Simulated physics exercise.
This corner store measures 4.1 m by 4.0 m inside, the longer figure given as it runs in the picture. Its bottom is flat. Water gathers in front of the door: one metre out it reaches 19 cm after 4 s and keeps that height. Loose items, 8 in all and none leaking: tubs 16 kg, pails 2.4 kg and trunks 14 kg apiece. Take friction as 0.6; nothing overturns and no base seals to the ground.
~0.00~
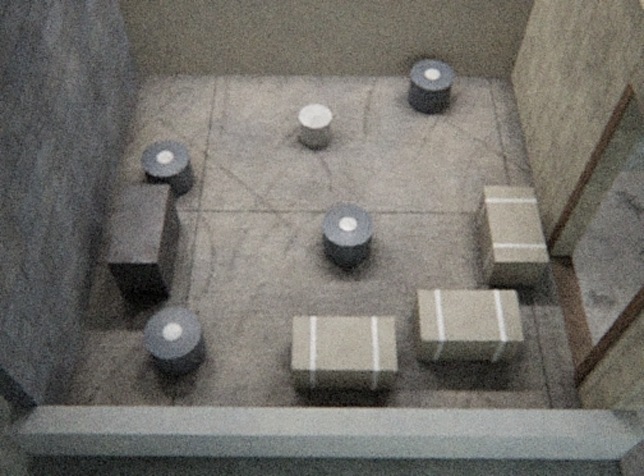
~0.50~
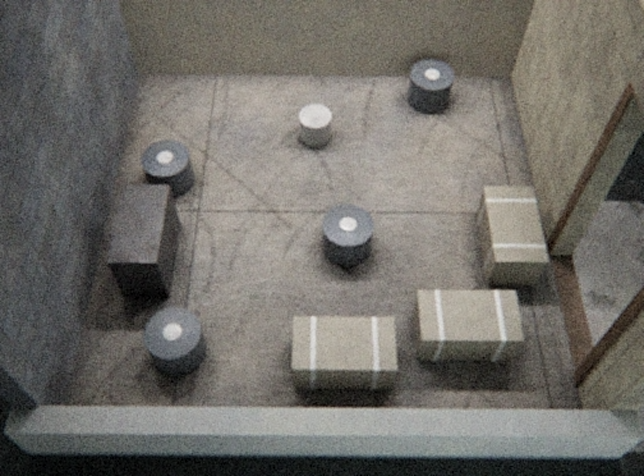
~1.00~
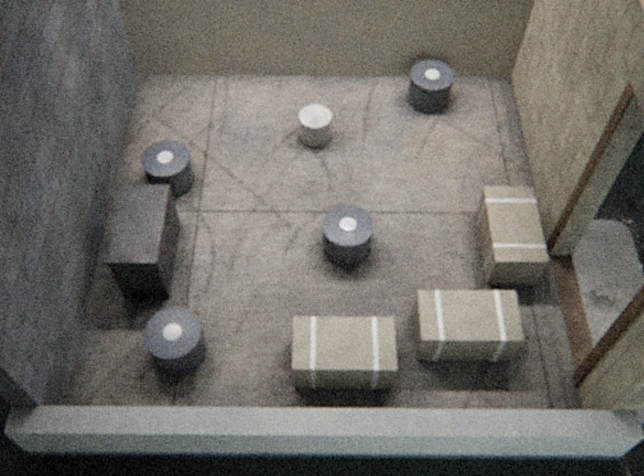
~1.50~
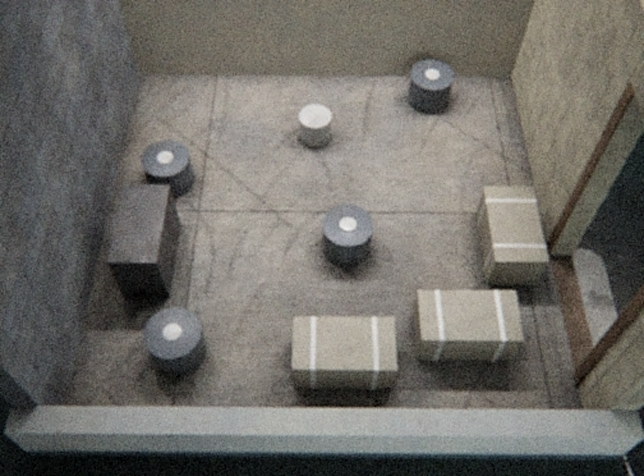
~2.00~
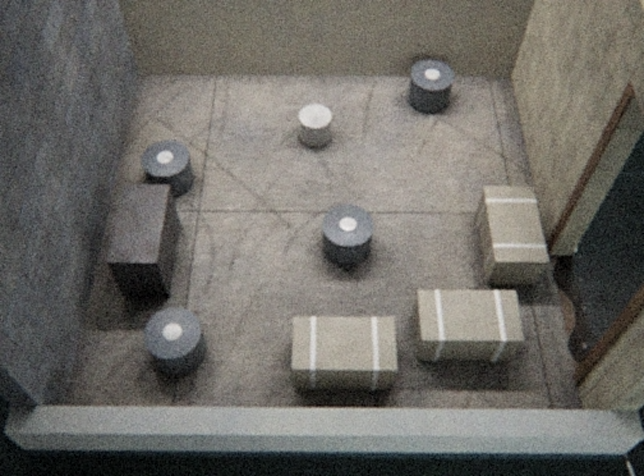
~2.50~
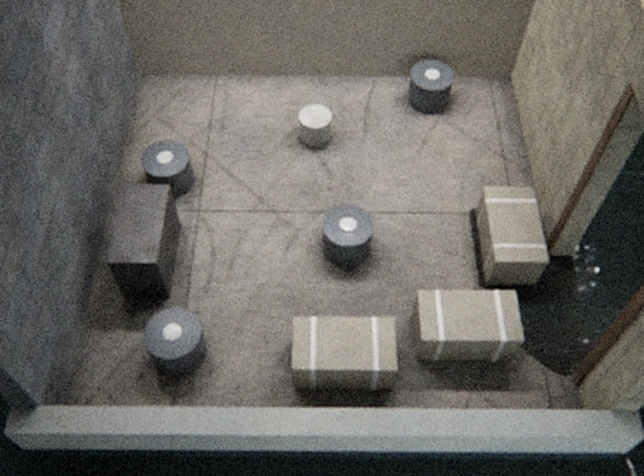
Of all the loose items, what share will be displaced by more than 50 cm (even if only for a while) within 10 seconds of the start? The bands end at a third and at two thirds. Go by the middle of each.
That comes to one to two thirds.
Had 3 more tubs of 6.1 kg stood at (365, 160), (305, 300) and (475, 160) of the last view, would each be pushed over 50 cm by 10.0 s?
In that order: Short of it, over, under.
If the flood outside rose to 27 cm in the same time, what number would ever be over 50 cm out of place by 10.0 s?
In that case 6 of them.
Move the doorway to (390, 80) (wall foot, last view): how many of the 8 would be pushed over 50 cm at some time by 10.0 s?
In that case 4 of them.
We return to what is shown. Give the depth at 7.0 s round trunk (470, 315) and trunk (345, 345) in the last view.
Roughly 8 and 7 cm.
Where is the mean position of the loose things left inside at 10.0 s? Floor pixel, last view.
Around (298, 230).
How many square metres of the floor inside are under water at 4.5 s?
Roughly 5.0 m2.
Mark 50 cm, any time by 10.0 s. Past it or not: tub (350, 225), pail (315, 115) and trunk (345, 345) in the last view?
In turn: Short of it, more, over.
After 3.5 s 0 of 8 are over 50 cm from their spots; 0 afloat.
After 4.5 s 0 of 8 are over 50 cm from their spots; 0 afloat.
After 7.0 s 3 of 8 are over 50 cm from their spots; 2 afloat.
After 10.0 s 4 of 8 are over 50 cm from their spots, and 4 have been at some point; 4 afloat.
